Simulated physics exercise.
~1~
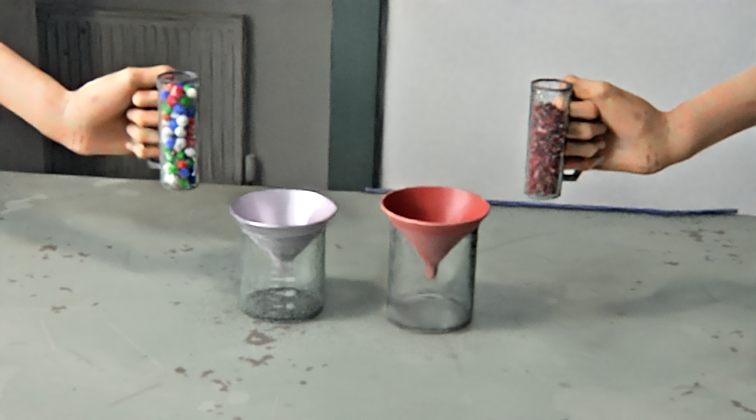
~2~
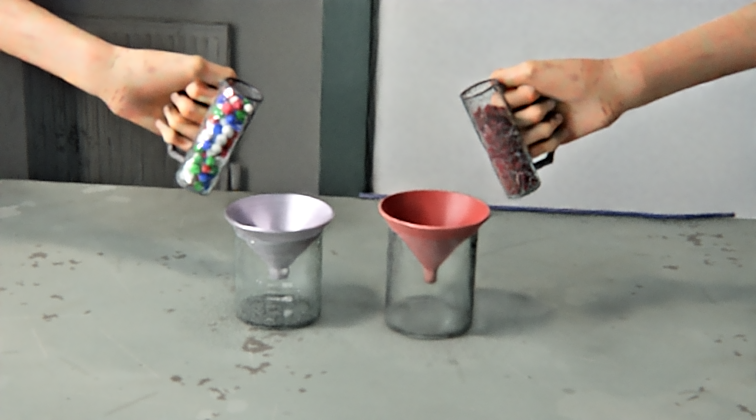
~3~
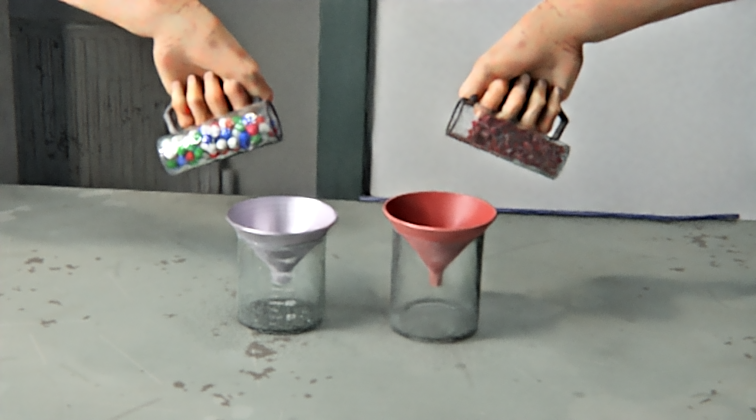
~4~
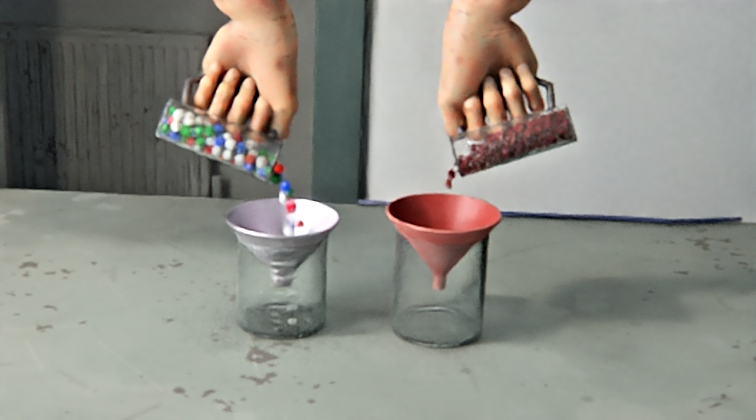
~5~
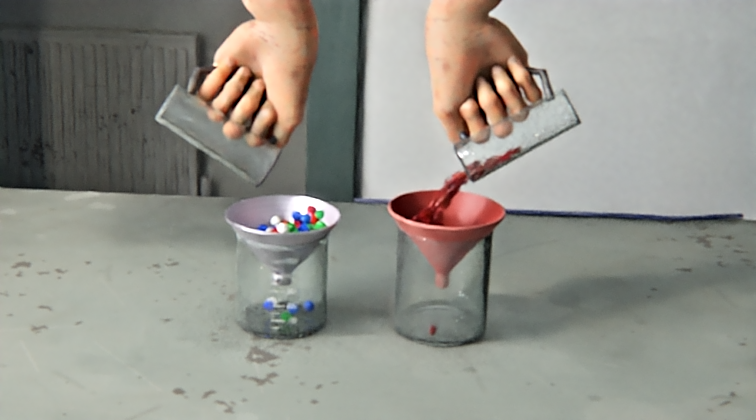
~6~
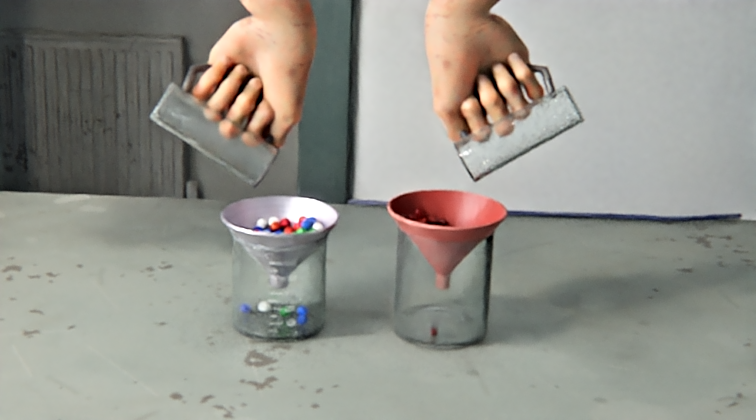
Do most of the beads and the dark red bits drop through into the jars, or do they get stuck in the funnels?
They get stuck in the funnels on both sides. Only a little of the left load and hardly any of the right load reaches the jars.
